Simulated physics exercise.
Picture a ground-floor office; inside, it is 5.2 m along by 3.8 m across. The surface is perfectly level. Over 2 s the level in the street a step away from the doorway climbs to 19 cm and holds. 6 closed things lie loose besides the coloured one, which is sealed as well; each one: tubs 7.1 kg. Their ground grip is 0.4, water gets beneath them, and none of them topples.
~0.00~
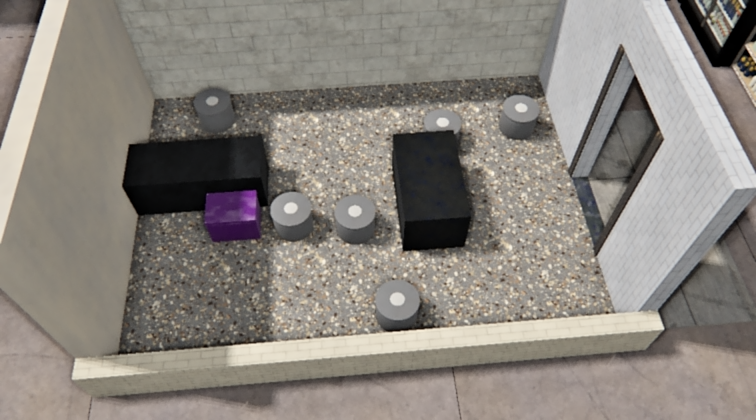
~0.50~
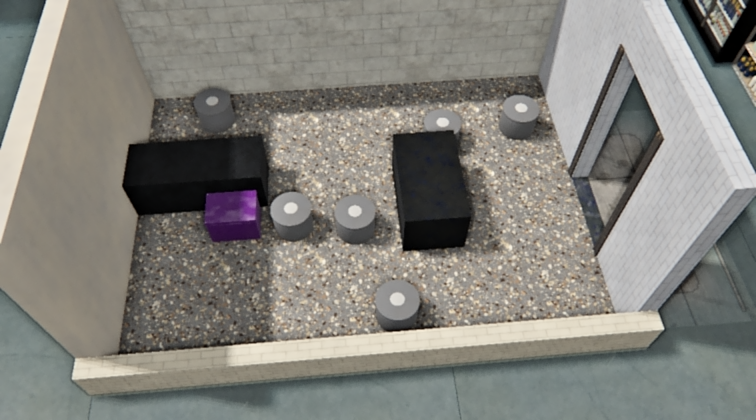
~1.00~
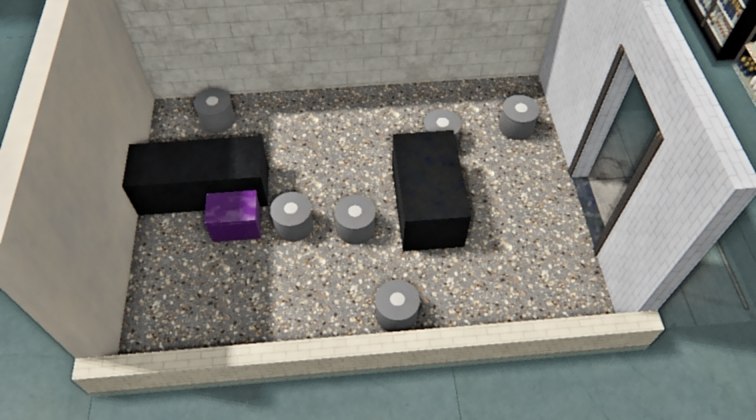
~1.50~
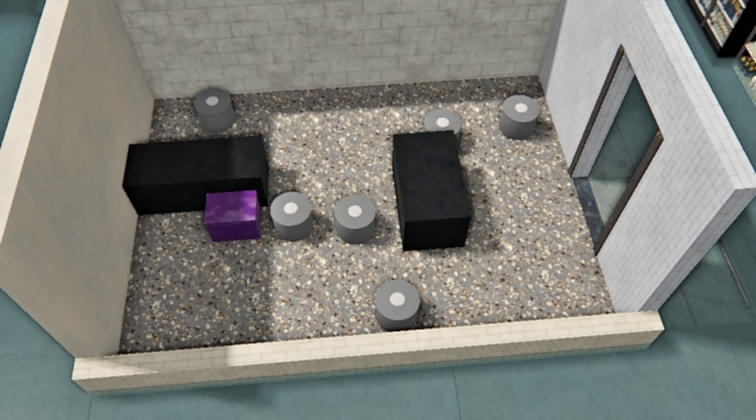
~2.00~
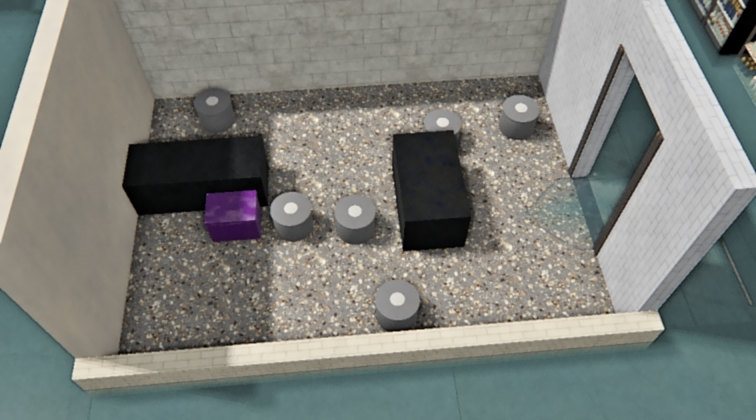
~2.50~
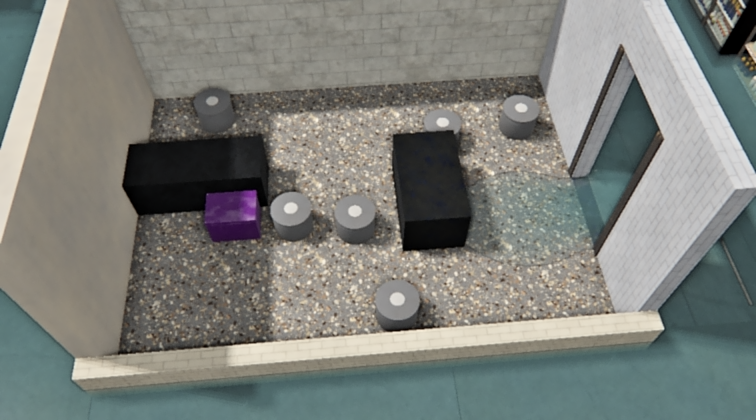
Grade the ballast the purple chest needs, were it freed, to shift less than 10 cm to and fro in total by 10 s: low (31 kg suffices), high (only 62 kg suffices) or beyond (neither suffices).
Grade: Low.
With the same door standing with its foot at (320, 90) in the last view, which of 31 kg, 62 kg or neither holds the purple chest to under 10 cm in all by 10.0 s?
Under that change the small mass suffices.
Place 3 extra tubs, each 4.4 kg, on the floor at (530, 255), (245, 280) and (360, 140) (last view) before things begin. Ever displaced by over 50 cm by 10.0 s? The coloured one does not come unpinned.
Answer by position: Outside the range; outside the range; inside the range.
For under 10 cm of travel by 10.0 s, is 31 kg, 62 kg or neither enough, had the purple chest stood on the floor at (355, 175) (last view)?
Outcome - success with both.
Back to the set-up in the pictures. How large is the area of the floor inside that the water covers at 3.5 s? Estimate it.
Flooded: Near 5.0 m2.
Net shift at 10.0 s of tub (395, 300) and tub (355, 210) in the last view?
Shifts: 200 cm / 0 cm.
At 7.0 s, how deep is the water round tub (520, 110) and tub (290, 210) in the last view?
About 4 and 2 cm.
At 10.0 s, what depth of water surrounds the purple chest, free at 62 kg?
Something like 7 centimetres.
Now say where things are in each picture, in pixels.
The first frame shows the purple chest at (231, 207) rests on the ground; water covers 0.0 m2; 0 of 7 have shifted.
The second frame shows the purple chest at (231, 207), on the bottom; 0.0 m2 under water; 0 of 7 have shifted.
The third frame shows the purple chest at (231, 207), on the bottom; 0.0 m2 under water; 0 of 7 have shifted.
The fourth frame shows the purple chest at (231, 207), on the bottom; 0.0 m2 under water; 0 of 7 have shifted.
The fifth frame shows the purple chest at (231, 207), on the bottom; 0.4 m2 under water; 0 of 7 have shifted.
The sixth frame shows the purple chest at (231, 207), on the bottom; water covers 1.5 m2; 0 of 7 have shifted.
After 3.5 s the purple chest would be 0 cm from its start with 31 kg and 0 cm from its start with 62 kg; 0 cm of water round it then.
After 4.5 s the purple chest would be 0 cm from its start with 31 kg and 0 cm from its start with 62 kg; 0 cm of water round it then.
After 7.0 s the purple chest would be 0 cm from its start with 31 kg and 0 cm from its start with 62 kg; 1 cm of water round it then.
After 10.0 s the purple chest would be 0 cm from its start with 31 kg and 0 cm from its start with 62 kg; 7 cm of water round it then.
